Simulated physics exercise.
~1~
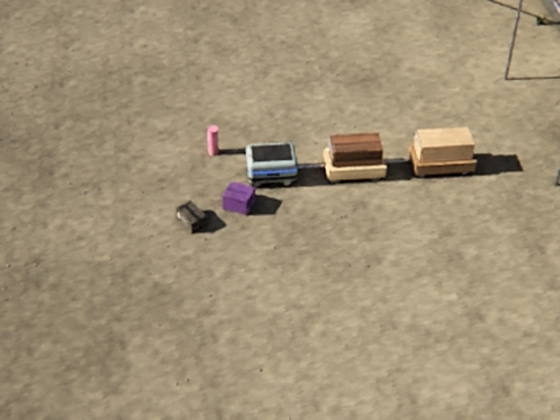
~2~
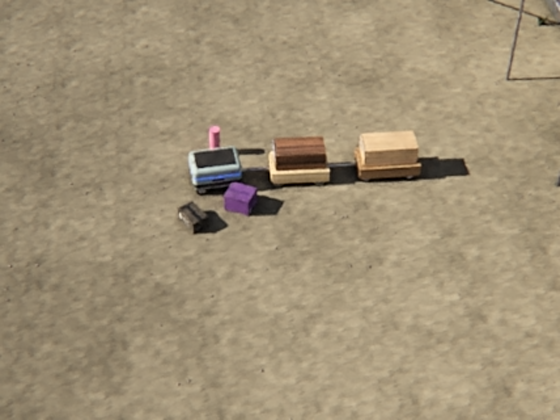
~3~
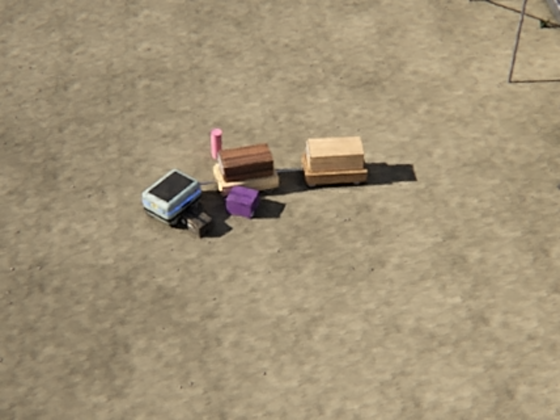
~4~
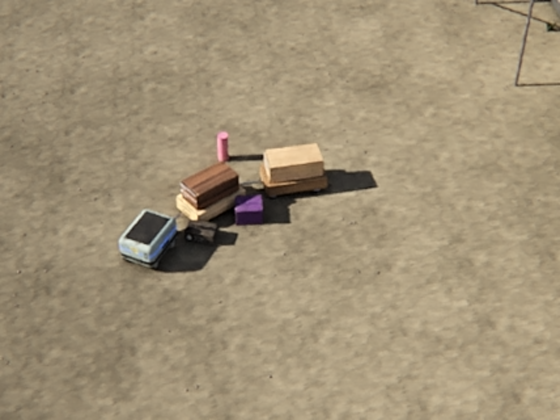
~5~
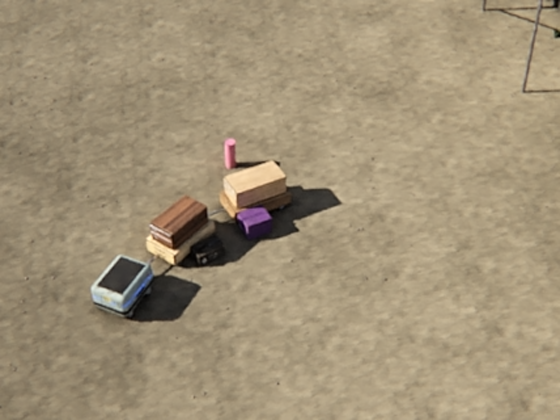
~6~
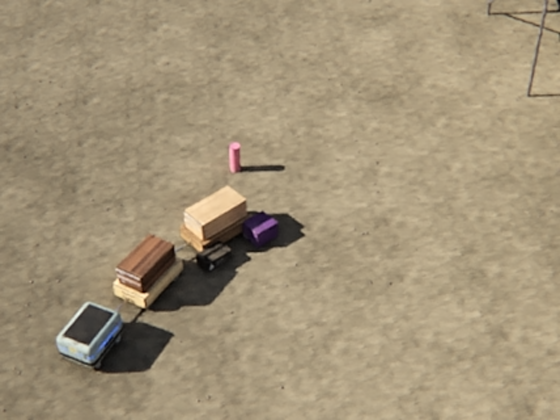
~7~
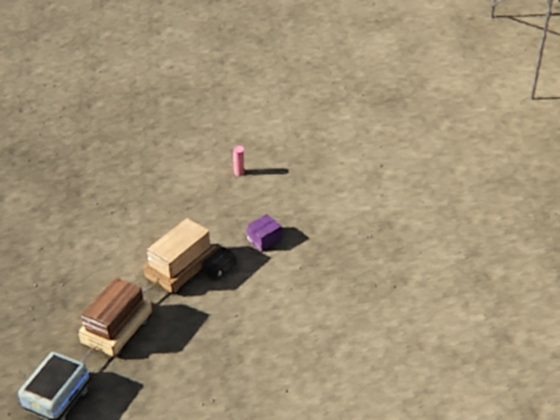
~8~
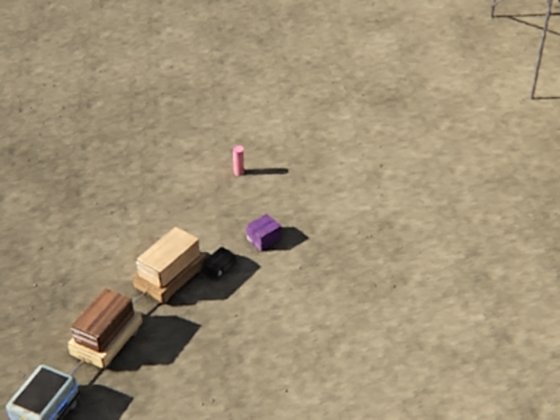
The clip opens on a small blue tug pulling two loaded carts leftward across bare, sandy ground, toward an upright pink canister, a purple box and a small black box. The tug passes between the canister and the purple box, then swings toward the lower left, skirting the black box. The carts follow through the bend, cutting closer, and both boxes shift a little downward as they pass. The train straightens and continues diagonally away. It ends with the tug at the lower left edge, the canister still standing and the displaced boxes behind the rear cart.
